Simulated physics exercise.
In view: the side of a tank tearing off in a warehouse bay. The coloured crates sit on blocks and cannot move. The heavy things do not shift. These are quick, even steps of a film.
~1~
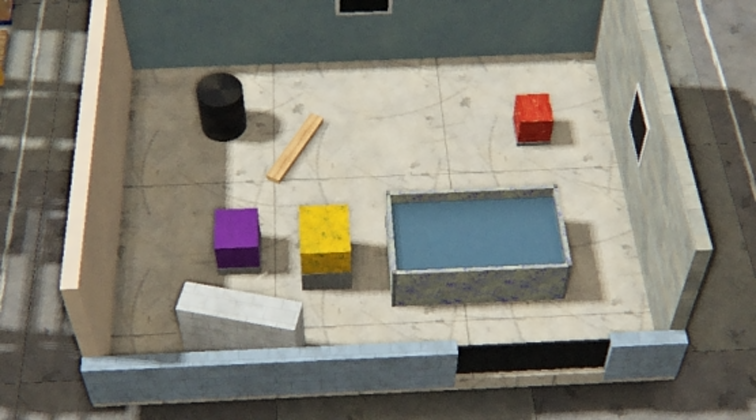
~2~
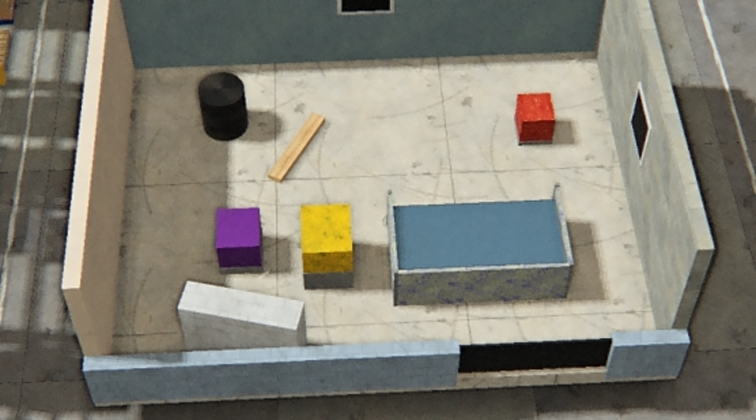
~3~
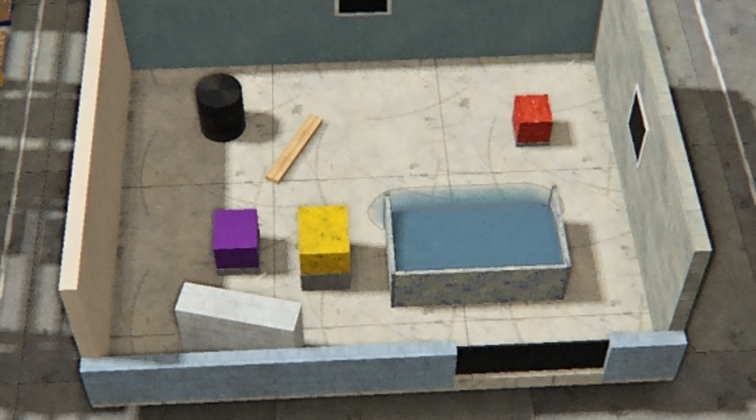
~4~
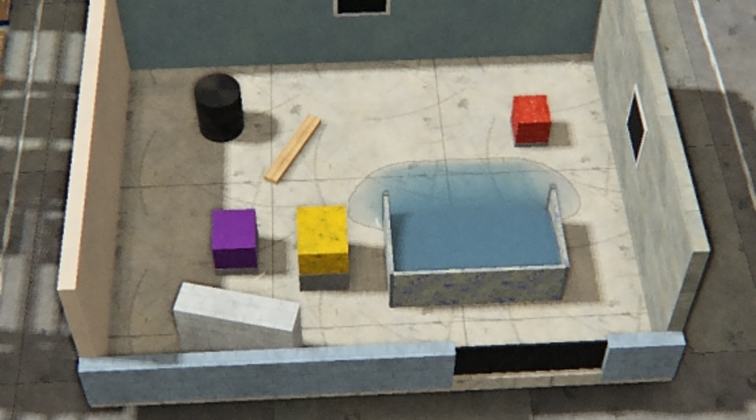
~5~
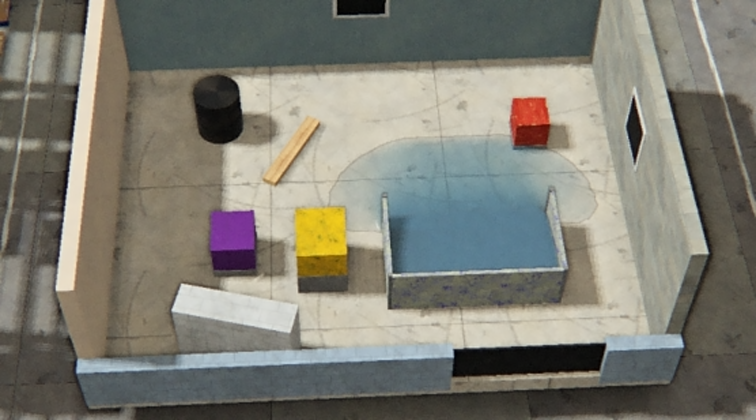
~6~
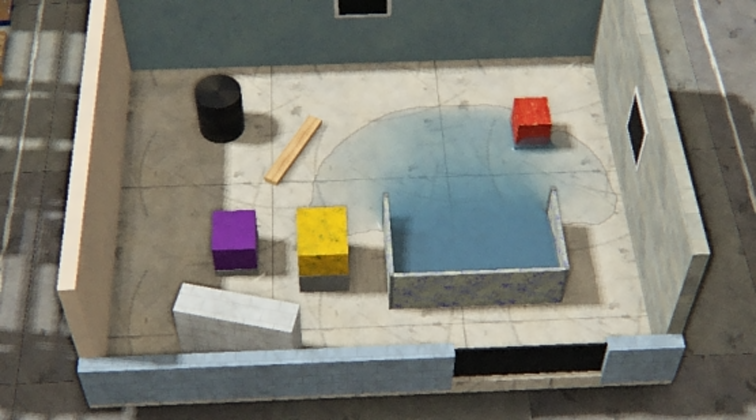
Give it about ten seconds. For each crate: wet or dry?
In the end: The purple crate keeps dry; the red crate is soaked; the yellow crate keeps dry.
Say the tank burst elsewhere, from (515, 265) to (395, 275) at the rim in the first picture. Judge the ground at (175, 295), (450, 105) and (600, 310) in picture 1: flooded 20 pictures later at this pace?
In that order: Under water, not flooded, awash.
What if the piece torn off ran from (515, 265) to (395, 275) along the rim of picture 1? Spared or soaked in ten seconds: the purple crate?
In short: Purple takes water.
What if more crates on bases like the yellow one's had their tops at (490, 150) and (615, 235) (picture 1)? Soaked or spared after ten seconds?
As listed: Gets wet, escapes it.
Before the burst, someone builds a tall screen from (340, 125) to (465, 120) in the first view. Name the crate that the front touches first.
First comes the red crate.
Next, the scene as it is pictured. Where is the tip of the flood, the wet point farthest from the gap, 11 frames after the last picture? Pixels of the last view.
Close to (220, 72).
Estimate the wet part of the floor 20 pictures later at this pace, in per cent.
About 55 per cent.
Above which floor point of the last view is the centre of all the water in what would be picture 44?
At about (395, 165).
A moment on, water covers 35 % of the floor; the purple crate not reached, the red crate water round its plinth, the yellow crate not reached.
Next, water covers 40 % of the floor; the purple crate not reached, the red crate water round its plinth, the yellow crate not reached.
Then, water covers 55 % of the floor; the purple crate water round its plinth, the red crate water round its plinth, the yellow crate water round its plinth.
Later, water covers 80 % of the floor; the purple crate water round its plinth, the red crate water round its plinth, the yellow crate water round its plinth.
In the end, water covers 100 % of the floor; the purple crate stayed above the water, the red crate was topped, the yellow crate stayed above the water.
